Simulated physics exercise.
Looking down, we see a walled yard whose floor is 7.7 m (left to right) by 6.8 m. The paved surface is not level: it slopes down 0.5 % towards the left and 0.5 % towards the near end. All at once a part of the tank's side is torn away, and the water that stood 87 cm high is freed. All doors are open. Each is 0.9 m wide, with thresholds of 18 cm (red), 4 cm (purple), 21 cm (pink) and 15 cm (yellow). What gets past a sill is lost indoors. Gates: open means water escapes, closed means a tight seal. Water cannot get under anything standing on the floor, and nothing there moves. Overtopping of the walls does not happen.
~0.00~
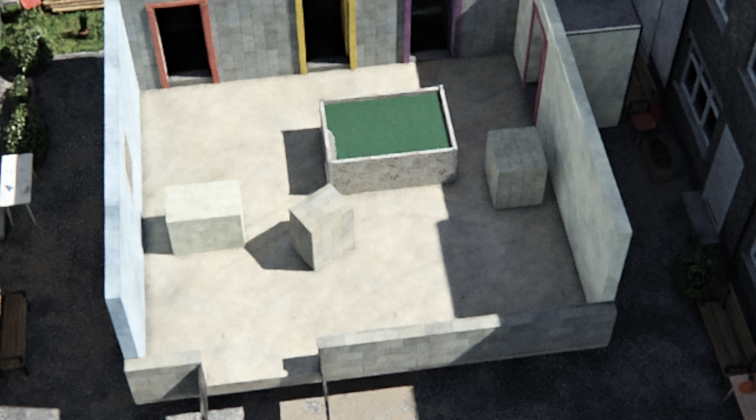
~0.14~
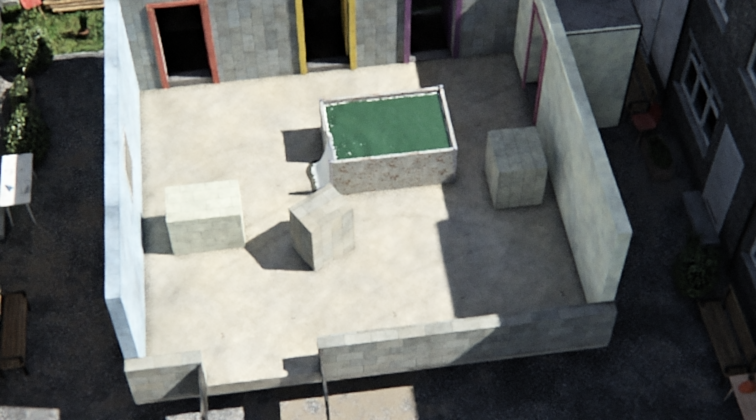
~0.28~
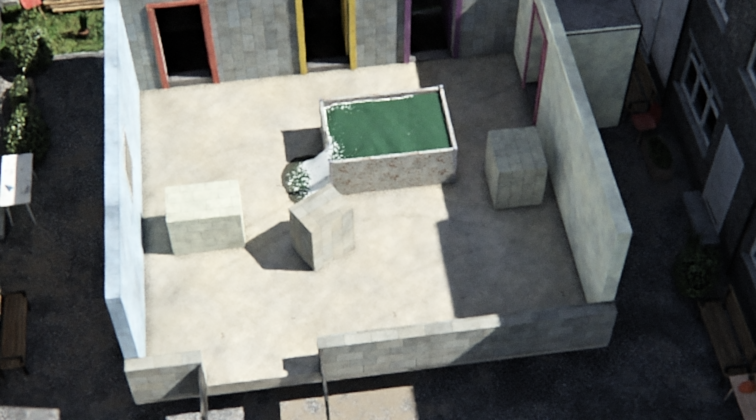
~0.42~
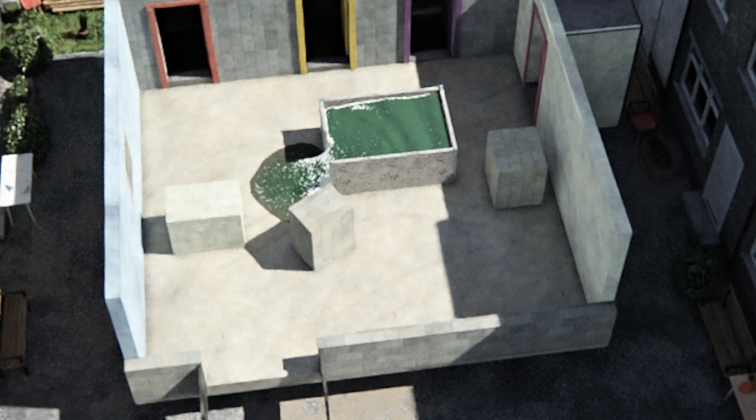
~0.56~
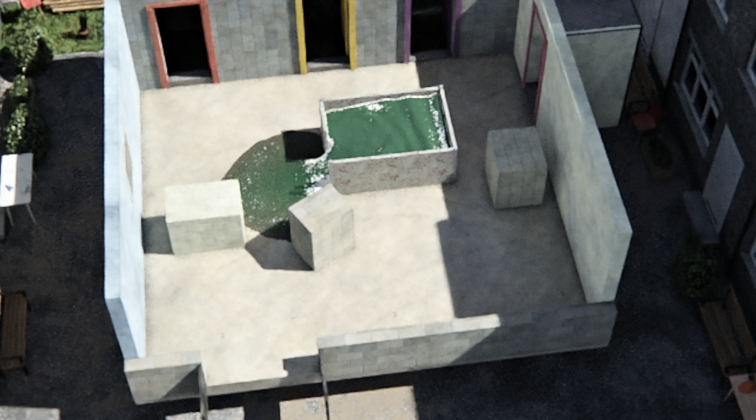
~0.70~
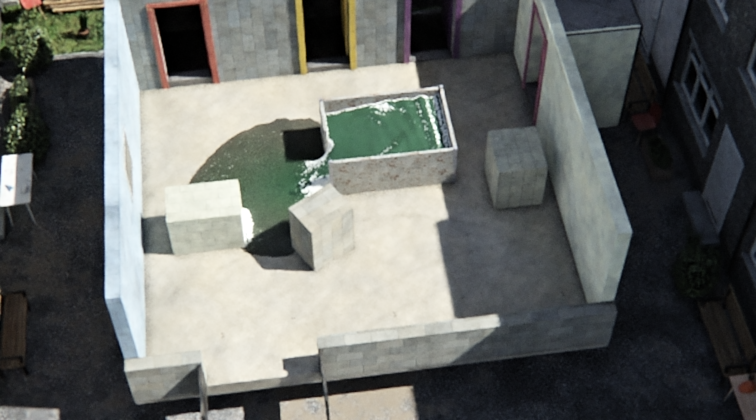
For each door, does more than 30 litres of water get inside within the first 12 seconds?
Door by door: The red door, no; the purple door, no; the pink door, no; the yellow door, no.
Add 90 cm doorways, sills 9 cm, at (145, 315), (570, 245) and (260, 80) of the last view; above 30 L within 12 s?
Door 1: Lower; door 2: Lower; door 3: Lower.
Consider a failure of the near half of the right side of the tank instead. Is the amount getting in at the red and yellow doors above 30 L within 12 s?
Result: Red limit not passed, yellow limit not passed.
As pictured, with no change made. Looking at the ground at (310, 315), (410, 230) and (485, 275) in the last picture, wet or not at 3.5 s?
Status of the three spots: Inundated, free of it, free of it.
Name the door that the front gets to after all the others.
Pink.
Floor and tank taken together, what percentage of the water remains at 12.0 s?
Some 74 per cent remains.
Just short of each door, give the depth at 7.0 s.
In cm: Red 10, purple 2, pink 9, yellow 4.
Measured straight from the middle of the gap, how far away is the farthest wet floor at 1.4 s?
Around 4.0 metres.
After 1.4 s water covers 25 % of the floor and is deepest (44 cm) near (325, 185); red door not reached, purple door not reached, pink door not reached, yellow door not reached.
After 2.2 s water covers 35 % of the floor and is deepest (40 cm) near (140, 93); red door 5 cm at the sill, 0 L in, purple door not reached, pink door not reached, yellow door not reached.
After 3.5 s water covers 40 % of the floor and is deepest (30 cm) near (140, 93); red door 20 cm at the sill, 6 L in, purple door not reached, pink door not reached, yellow door not reached.
After 7.0 s water covers 65 % of the floor and is deepest (15 cm) near (143, 220); red door 10 cm at the sill, 10 L in, purple door 2 cm at the sill, 0 L in, pink door 9 cm at the sill, 0 L in, yellow door 4 cm at the sill, 0 L in.
After 12.0 s water covers 90 % of the floor and is deepest (10 cm) near (148, 381); red door 6 cm at the sill, 10 L in, purple door 6 cm at the sill, 8 L in, pink door 5 cm at the sill, 0 L in, yellow door 3 cm at the sill, 0 L in.
